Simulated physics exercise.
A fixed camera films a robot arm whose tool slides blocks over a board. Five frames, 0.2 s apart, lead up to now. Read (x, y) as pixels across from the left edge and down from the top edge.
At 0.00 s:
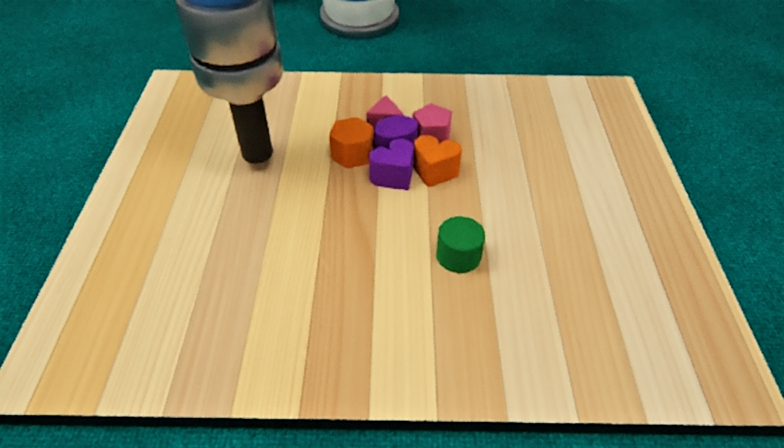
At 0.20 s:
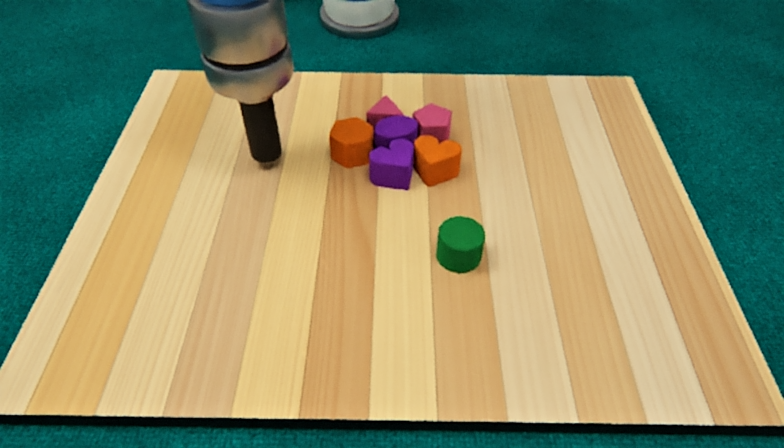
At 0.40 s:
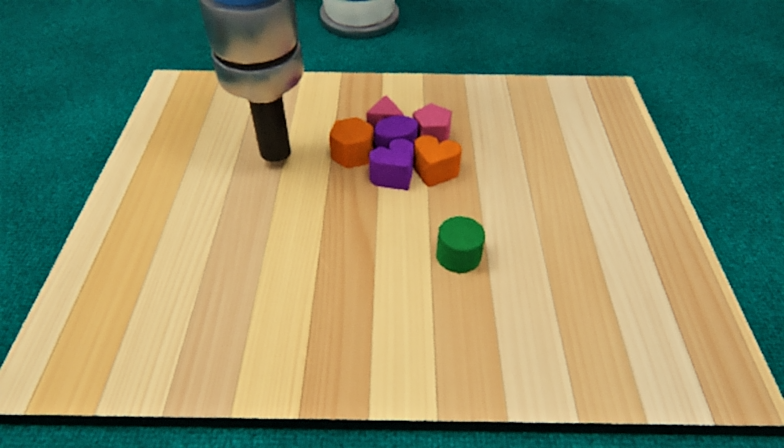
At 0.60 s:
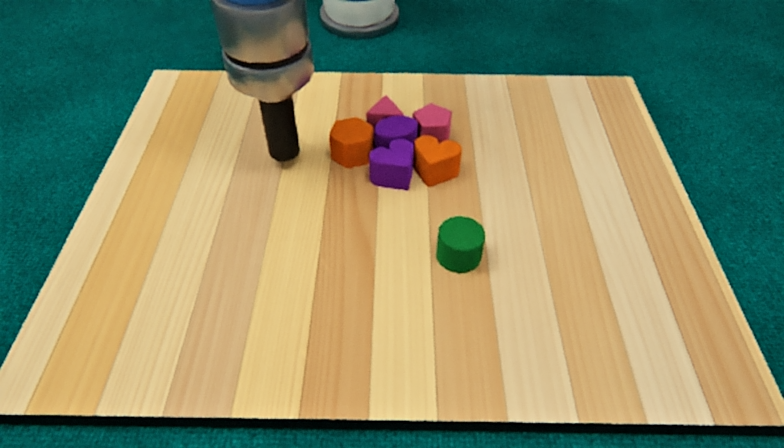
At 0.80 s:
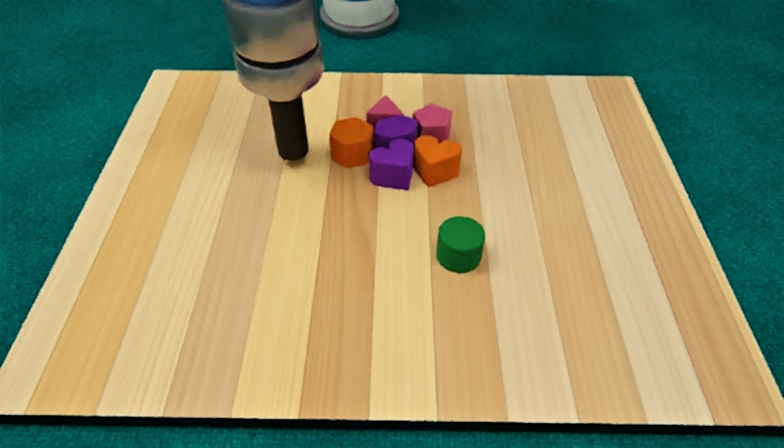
On a striped wooden board, a robot arm's dark tool moving slowly right toward a still cluster of orange, purple and pink blocks.
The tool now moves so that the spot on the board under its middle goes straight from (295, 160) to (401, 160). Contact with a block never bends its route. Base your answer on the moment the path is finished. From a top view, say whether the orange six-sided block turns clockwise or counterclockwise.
Answer: Against the clock.
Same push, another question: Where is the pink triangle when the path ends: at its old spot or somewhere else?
The pink triangle will not stay where it is.
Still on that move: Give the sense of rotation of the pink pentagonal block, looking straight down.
Anticlockwise, looking down.
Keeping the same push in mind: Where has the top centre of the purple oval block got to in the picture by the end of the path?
It comes to (436, 112).
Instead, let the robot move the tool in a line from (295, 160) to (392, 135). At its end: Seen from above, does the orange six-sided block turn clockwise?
Yes, that is how it ends up.
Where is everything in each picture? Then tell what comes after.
In the first frame, tool's lower end (257, 154); orange six-sided block (351, 130); pink triangle (385, 106); purple heart-shaped block (394, 152); purple oval block (396, 125); pink pentagonal block (433, 115); orange heart-shaped block (437, 148).
In the second frame, tool (267, 153); blocks still.
In the third frame, tool (276, 152); blocks still.
In the fourth frame, tool (285, 151); blocks still.
In the fifth frame, tool (294, 151); orange six-sided block (351, 130); pink triangle (385, 106); purple heart-shaped block (394, 152); purple oval block (396, 125); pink pentagonal block (433, 115); orange heart-shaped block (437, 148).
What follows on the original path. One third of the way, tool (330, 152); orange six-sided block (365, 127), turned 15° anticlockwise; purple oval block (408, 124), turned 15° clockwise; pink pentagonal block (443, 113), turned 20° anticlockwise.
Two thirds of the way, tool (366, 151); orange six-sided block (388, 119), turned 60° anticlockwise; pink triangle (389, 98); purple oval block (429, 117), turned 70° clockwise; pink pentagonal block (465, 111), turned 45° anticlockwise.
At the end, tool (401, 151); orange six-sided block (397, 113), turned 95° anticlockwise; pink triangle (388, 94); purple heart-shaped block (405, 157), turned 25° clockwise; purple oval block (436, 112), turned 110° clockwise; pink pentagonal block (469, 111), turned 55° anticlockwise; orange heart-shaped block (450, 150).
